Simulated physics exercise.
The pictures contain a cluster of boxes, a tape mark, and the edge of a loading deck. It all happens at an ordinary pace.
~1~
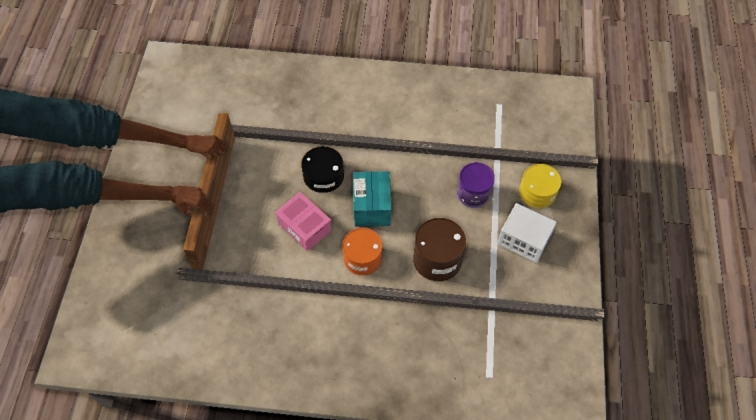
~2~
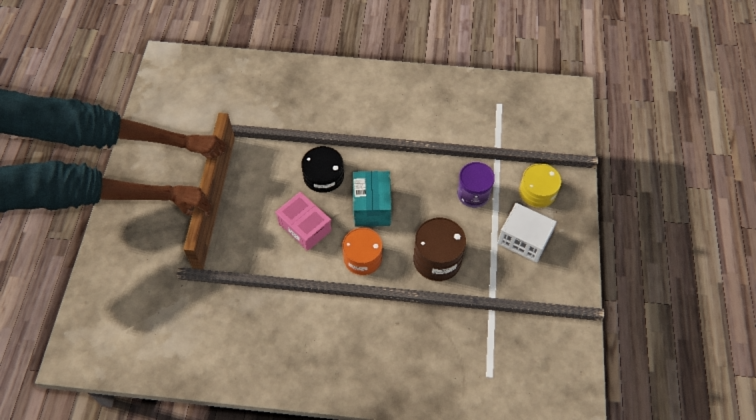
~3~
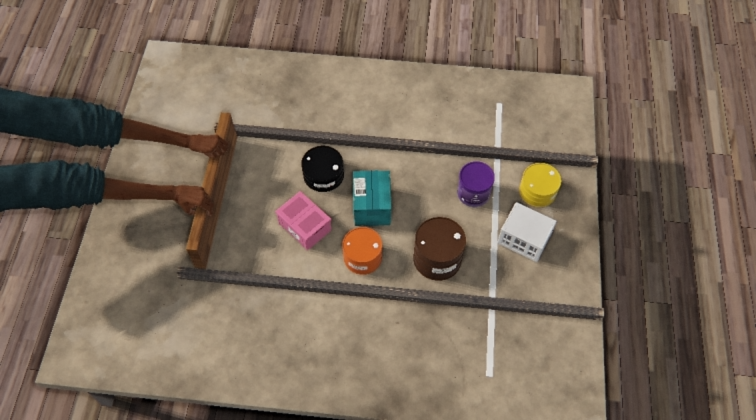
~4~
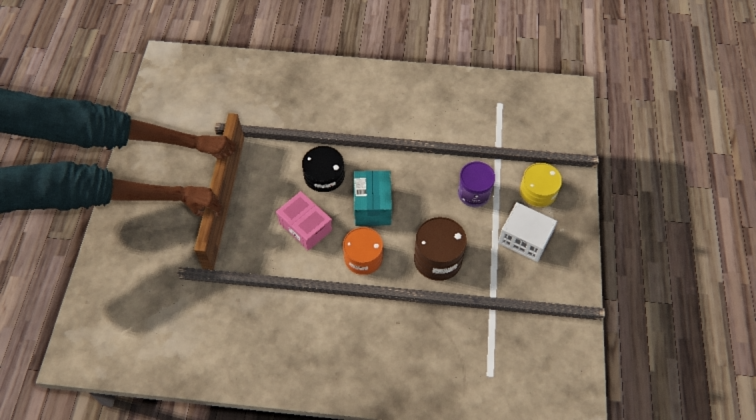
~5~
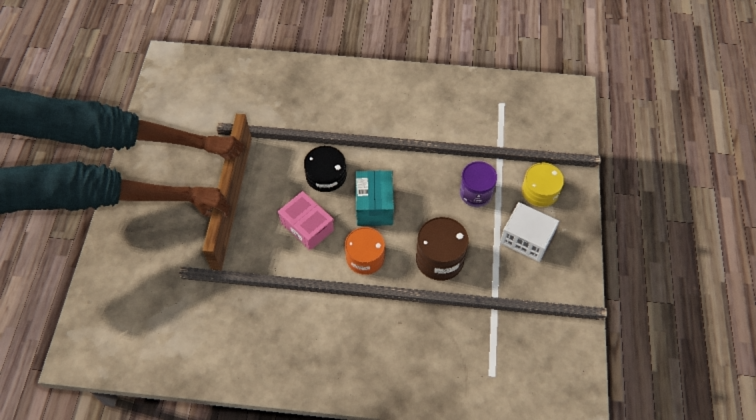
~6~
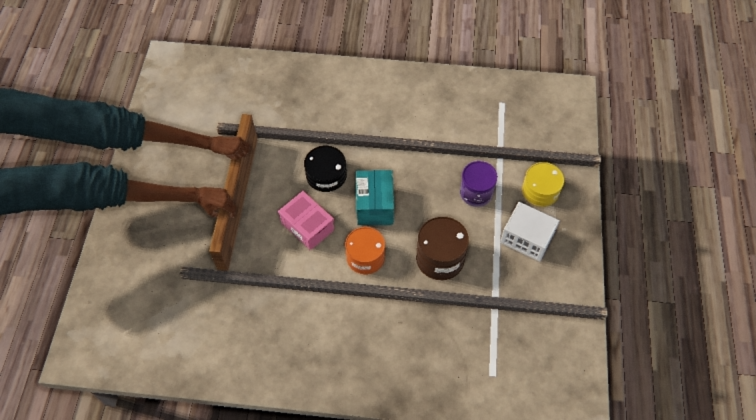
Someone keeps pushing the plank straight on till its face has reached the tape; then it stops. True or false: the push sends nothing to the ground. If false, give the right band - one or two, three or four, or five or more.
True.
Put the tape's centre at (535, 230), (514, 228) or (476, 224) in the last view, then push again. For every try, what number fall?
2, 1, 0.
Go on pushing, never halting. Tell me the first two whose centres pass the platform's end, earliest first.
They are the yellow canister, the white crate.
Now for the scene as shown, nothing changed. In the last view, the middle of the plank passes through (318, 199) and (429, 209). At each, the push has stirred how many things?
4 and 6.
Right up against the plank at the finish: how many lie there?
3 in contact.
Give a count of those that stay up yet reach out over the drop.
The number is 2.
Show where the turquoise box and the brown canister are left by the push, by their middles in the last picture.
The first ends close to (546, 209), the second close to (559, 261).
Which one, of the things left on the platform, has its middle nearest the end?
Yellow canister, foremost.
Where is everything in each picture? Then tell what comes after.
Yellow canister (540, 186); white crate (527, 233); purple pail (475, 186); plank (211, 190); tape (495, 228), in the first frame.
White crate (527, 233); plank (211, 190), in the second frame.
Purple pail (475, 185); black canister (323, 169), in the third frame.
Yellow canister (541, 185); brown canister (440, 249), in the fourth frame.
White crate (529, 232); pink tote (307, 221), in the fifth frame.
Yellow canister (543, 184); white crate (529, 232); purple pail (478, 184); plank (235, 191); tape (498, 226), in the sixth frame.
Soon after, none off yet; yellow canister at rest near (543, 184); white crate at rest near (529, 232); purple pail at rest near (478, 184).
Then, none off yet; yellow canister at rest near (543, 184); white crate at rest near (529, 232); purple pail moved a little near (491, 179).
At rest, the number that fall off is zero.
